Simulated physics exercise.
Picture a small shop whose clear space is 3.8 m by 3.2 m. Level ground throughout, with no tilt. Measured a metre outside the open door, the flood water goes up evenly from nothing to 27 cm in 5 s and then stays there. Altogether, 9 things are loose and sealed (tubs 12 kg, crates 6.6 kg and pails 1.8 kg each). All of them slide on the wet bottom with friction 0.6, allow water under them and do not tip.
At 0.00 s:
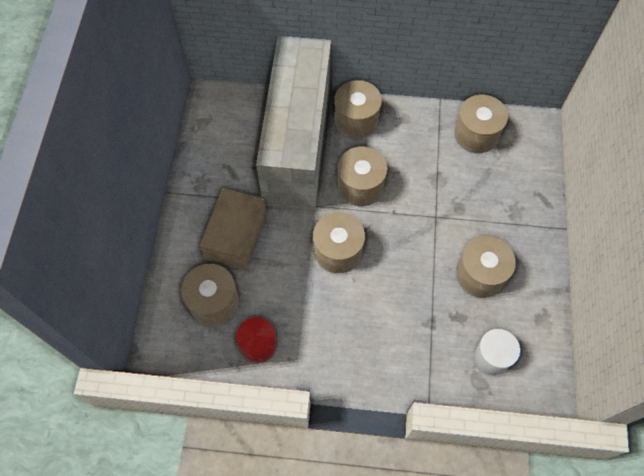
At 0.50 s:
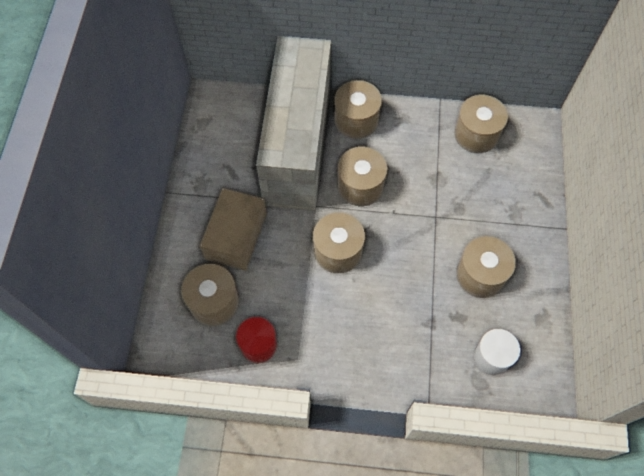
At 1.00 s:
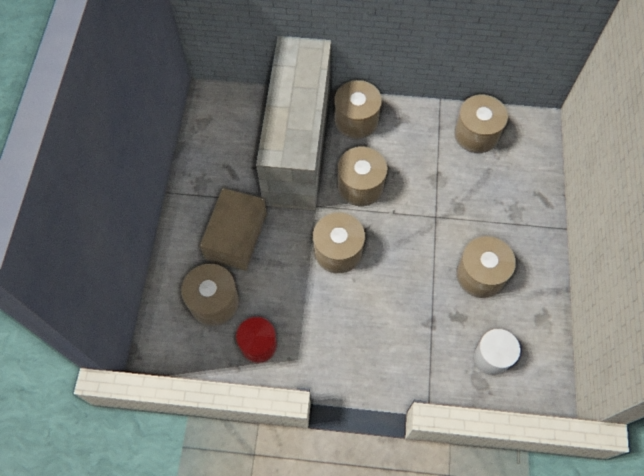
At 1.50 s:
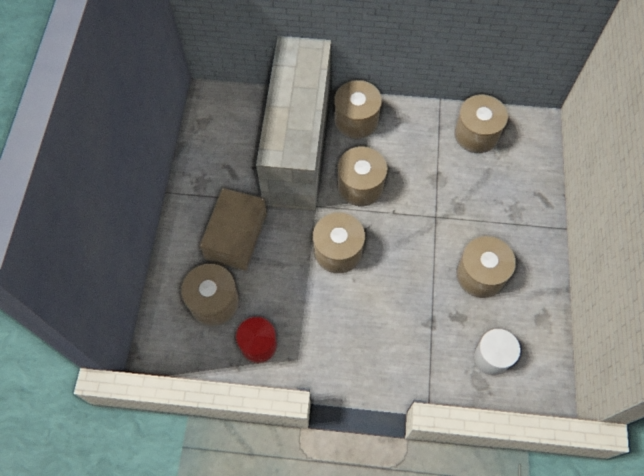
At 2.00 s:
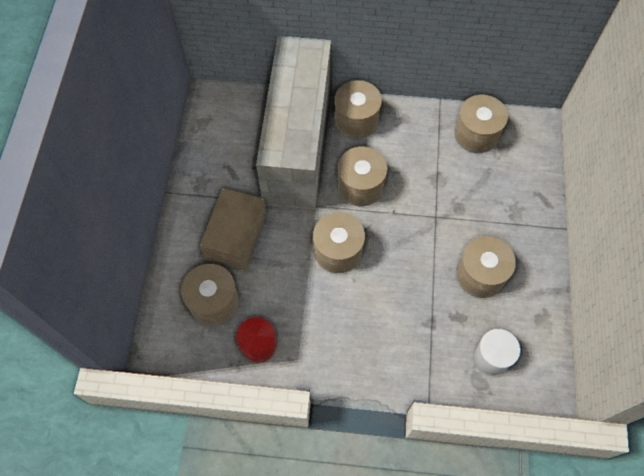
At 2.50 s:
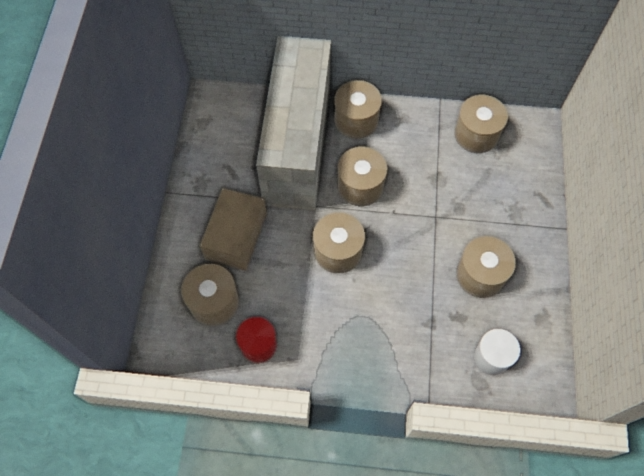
Water rises outside a small walled shop and spreads through the doorway onto the floor.
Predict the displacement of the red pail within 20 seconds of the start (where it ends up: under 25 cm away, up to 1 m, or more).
Some way off.
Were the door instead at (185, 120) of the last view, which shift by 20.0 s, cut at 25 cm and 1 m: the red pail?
Well, the red pail ends up distant in that setup.
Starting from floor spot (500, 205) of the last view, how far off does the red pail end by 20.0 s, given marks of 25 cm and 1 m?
Answer: It inches along.
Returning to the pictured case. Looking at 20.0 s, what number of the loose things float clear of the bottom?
I get 9.
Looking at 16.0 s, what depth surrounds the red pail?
Around 11 cm.
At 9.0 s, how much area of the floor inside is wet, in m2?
At that time the wet patch spans about 11.0 m2.
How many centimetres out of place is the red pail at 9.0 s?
Close to 10 cm.
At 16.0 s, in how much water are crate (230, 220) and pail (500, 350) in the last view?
Roughly 11 and 12 cm.
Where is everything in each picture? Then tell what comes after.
In the first frame, the red pail at (256, 336), on the bottom; 0.0 m2 under water; 0 of 9 have shifted.
In the second frame, the red pail at (256, 336), on the bottom; 0.0 m2 under water; 0 of 9 have shifted.
In the third frame, the red pail at (256, 336) rests on the ground; water covers 0.0 m2; 0 of 9 have shifted.
In the fourth frame, the red pail at (256, 336), on the bottom; water covers 0.0 m2; 0 of 9 have shifted.
In the fifth frame, the red pail at (256, 336) rests on the ground; 0.0 m2 under water; 0 of 9 have shifted.
In the sixth frame, the red pail at (256, 336), on the bottom; 0.4 m2 under water; 0 of 9 have shifted.
After 4.0 s the red pail is near (256, 336), 0.0 m from its start, aground; 0 afloat.
After 9.0 s the red pail is near (243, 346), 0.1 m from its start, afloat; 7 afloat.
After 16.0 s the red pail is near (189, 304), 0.6 m from its start, afloat; 9 afloat.
After 20.0 s the red pail is near (171, 320), 0.7 m from its start, afloat; 9 afloat.
